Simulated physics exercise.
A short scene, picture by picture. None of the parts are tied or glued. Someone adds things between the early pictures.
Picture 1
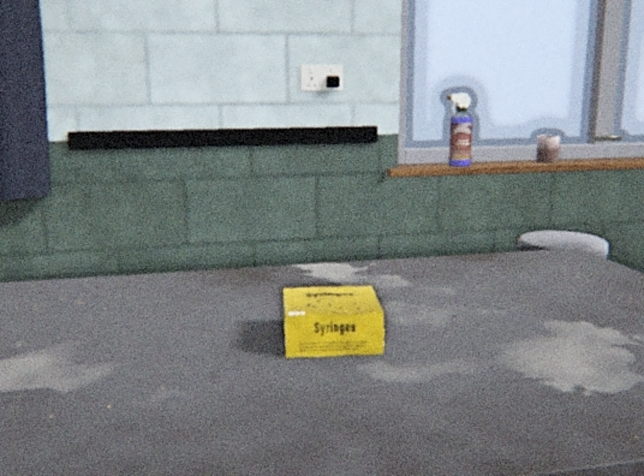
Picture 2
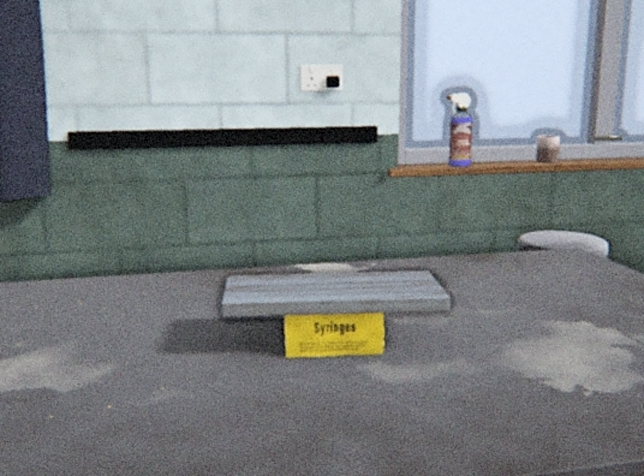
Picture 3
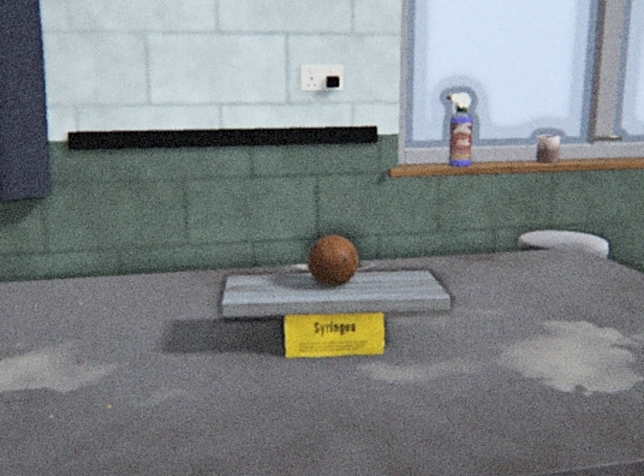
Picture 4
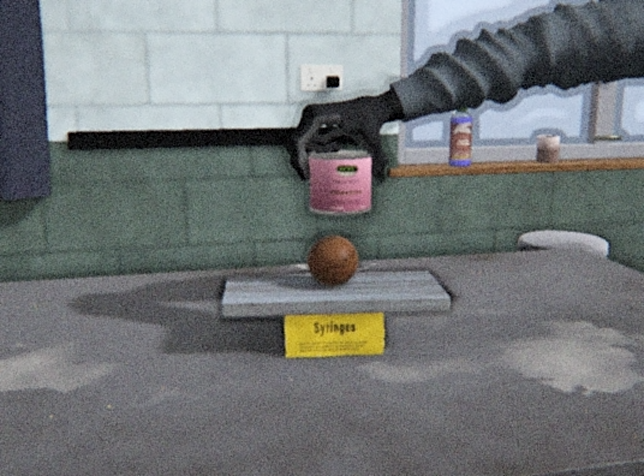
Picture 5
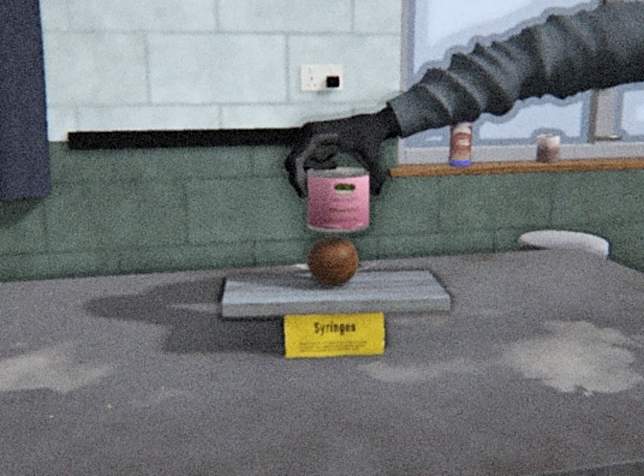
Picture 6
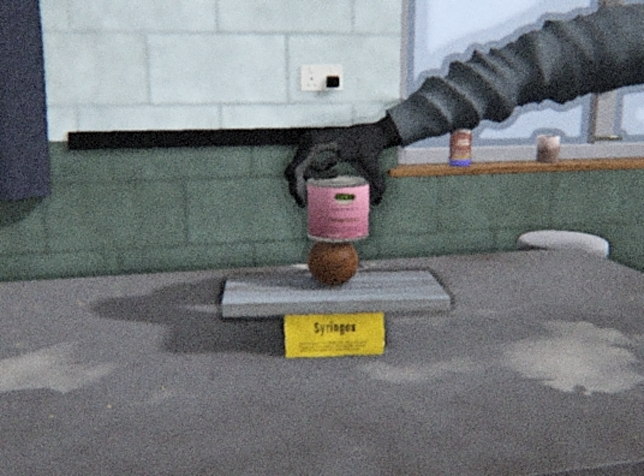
A yellow box labelled "Syringes" sits on a stained grey table in a room with a pale and green block wall and a window at right, seen from a fixed, slightly raised view. A grey board appears across the box, then a brown ball on the board's middle. A black-gloved hand on a grey-sleeved arm from the right lowers a pink tin onto the ball, still gripping it.
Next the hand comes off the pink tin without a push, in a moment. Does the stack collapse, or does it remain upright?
It collapses.
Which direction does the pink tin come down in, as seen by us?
Well, it travels over to the right.
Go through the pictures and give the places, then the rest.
The last thing is not in view yet, in the first picture.
The last thing is not in view yet; yellow box (331, 320), in the second picture.
The last thing is not in view yet; grey board (333, 293), in the third picture.
Coming down; pink tin (340, 182); brown ball (333, 261), in the fourth picture.
Coming down; pink tin (338, 199); yellow box (331, 320), in the fifth picture.
Set down, still held; pink tin (338, 208); grey board (333, 293), in the sixth picture.
Then, 0.50 s after the last picture, pink tin now fallen.
Then, 0.70 s after the last picture, things are still on the move.
Then, 1.00 s after the last picture, as before.
At rest, fallen, pink tin; the other 3 in place. Seen from the same camera at the end, pink tin near (522, 304). The pile comes apart.
